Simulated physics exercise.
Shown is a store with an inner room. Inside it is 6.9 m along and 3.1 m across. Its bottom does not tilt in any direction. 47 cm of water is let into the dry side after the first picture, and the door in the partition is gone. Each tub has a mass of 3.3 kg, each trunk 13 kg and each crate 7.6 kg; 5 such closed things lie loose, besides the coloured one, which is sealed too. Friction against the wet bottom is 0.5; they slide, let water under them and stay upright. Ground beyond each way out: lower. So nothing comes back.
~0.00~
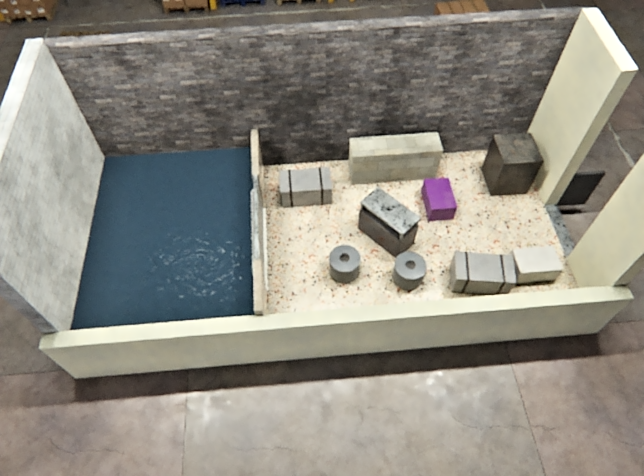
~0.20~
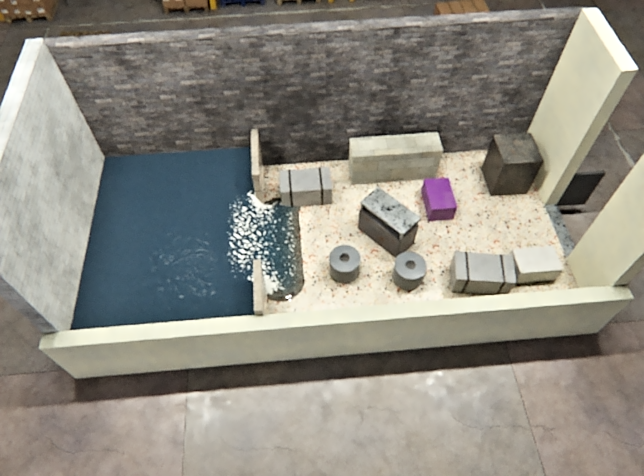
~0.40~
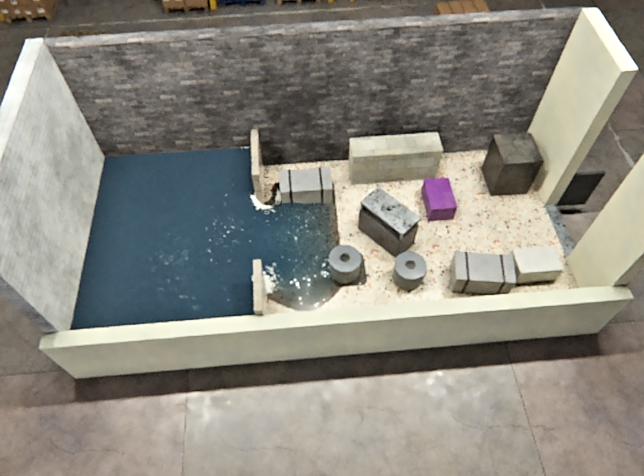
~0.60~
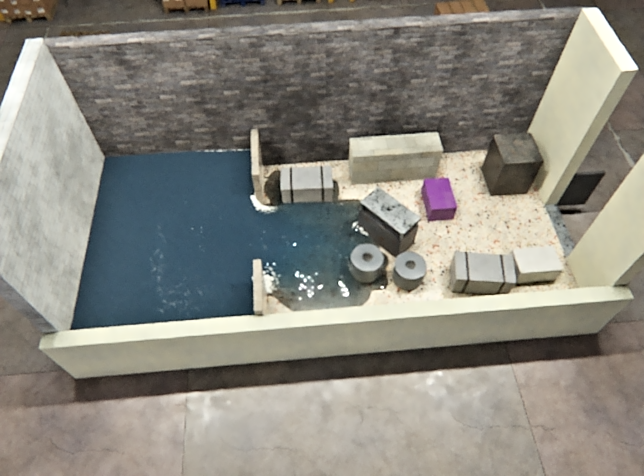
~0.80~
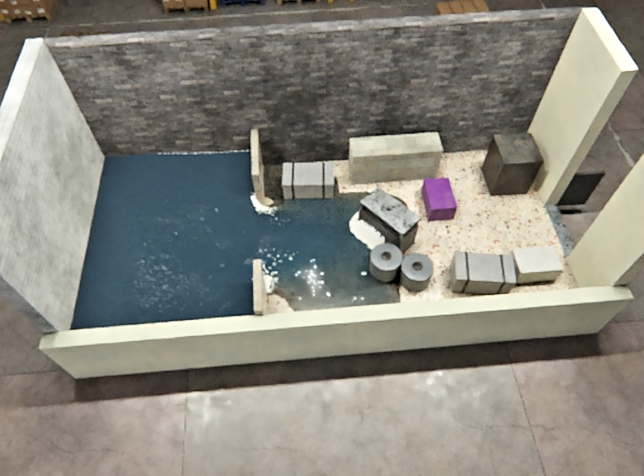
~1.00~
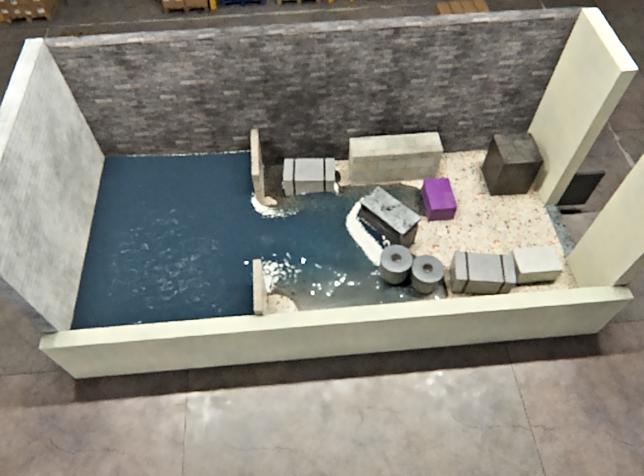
The clip opens on a walled enclosure with dark water held behind a partition on the left and blocks, cylinders and a purple crate on pale ground. A gap appears in the partition and water pours through, spreading rightward around the blocks. The two grey cylinders then shift right, while the purple crate stays put.
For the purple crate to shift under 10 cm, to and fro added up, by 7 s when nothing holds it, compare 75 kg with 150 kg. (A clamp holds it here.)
Outcome: Light passes.
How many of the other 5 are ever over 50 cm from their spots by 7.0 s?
I make it 4.
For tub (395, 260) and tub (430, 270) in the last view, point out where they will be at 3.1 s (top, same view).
Around (479, 281) and (481, 251).
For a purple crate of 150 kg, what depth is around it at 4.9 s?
Close to 15 cm deep.
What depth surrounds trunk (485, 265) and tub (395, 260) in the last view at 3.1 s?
First roughly 8 cm, second roughly 20 cm.
After 1.4 s the purple crate would be 0 cm from its start with 75 kg and 0 cm from its start with 150 kg; 2 cm of water round it then.
After 3.1 s the purple crate would be 0 cm from its start with 75 kg and 0 cm from its start with 150 kg; 11 cm of water round it then.
After 4.9 s the purple crate would be 0 cm from its start with 75 kg and 0 cm from its start with 150 kg; 15 cm of water round it then.
After 7.0 s the purple crate would be 0 cm from its start with 75 kg and 0 cm from its start with 150 kg; 17 cm of water round it then.
